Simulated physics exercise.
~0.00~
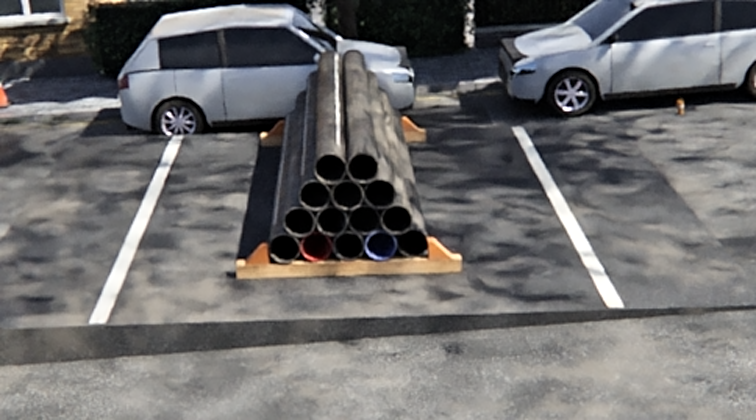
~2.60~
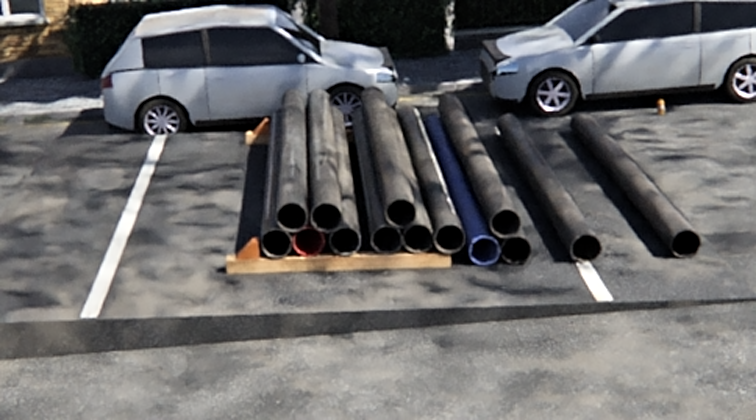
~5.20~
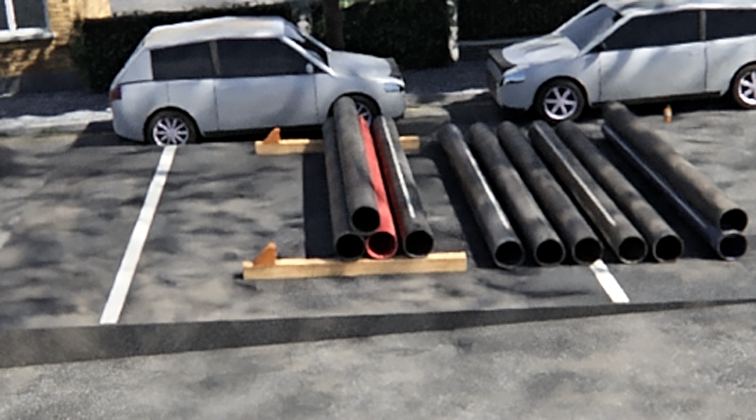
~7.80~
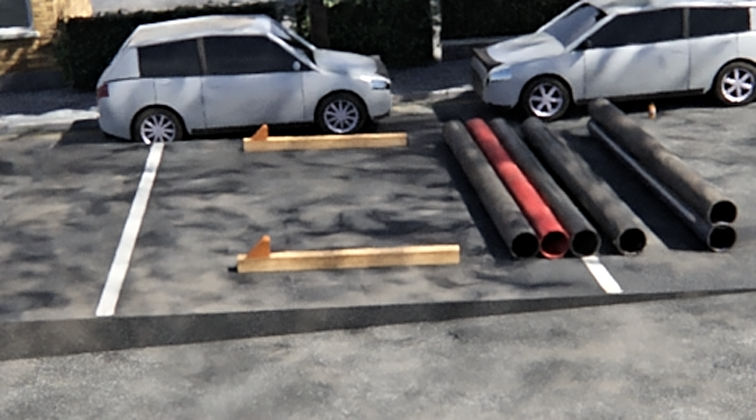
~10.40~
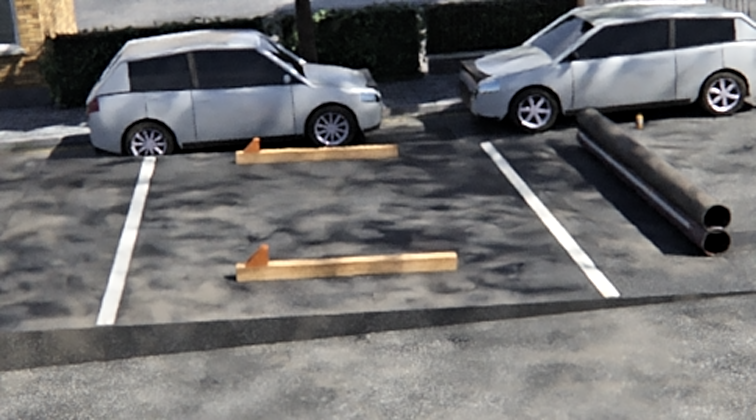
Stacked dark pipes collapsing and rolling right off timber bearers across a white line, the last ones leaving the bearers empty.
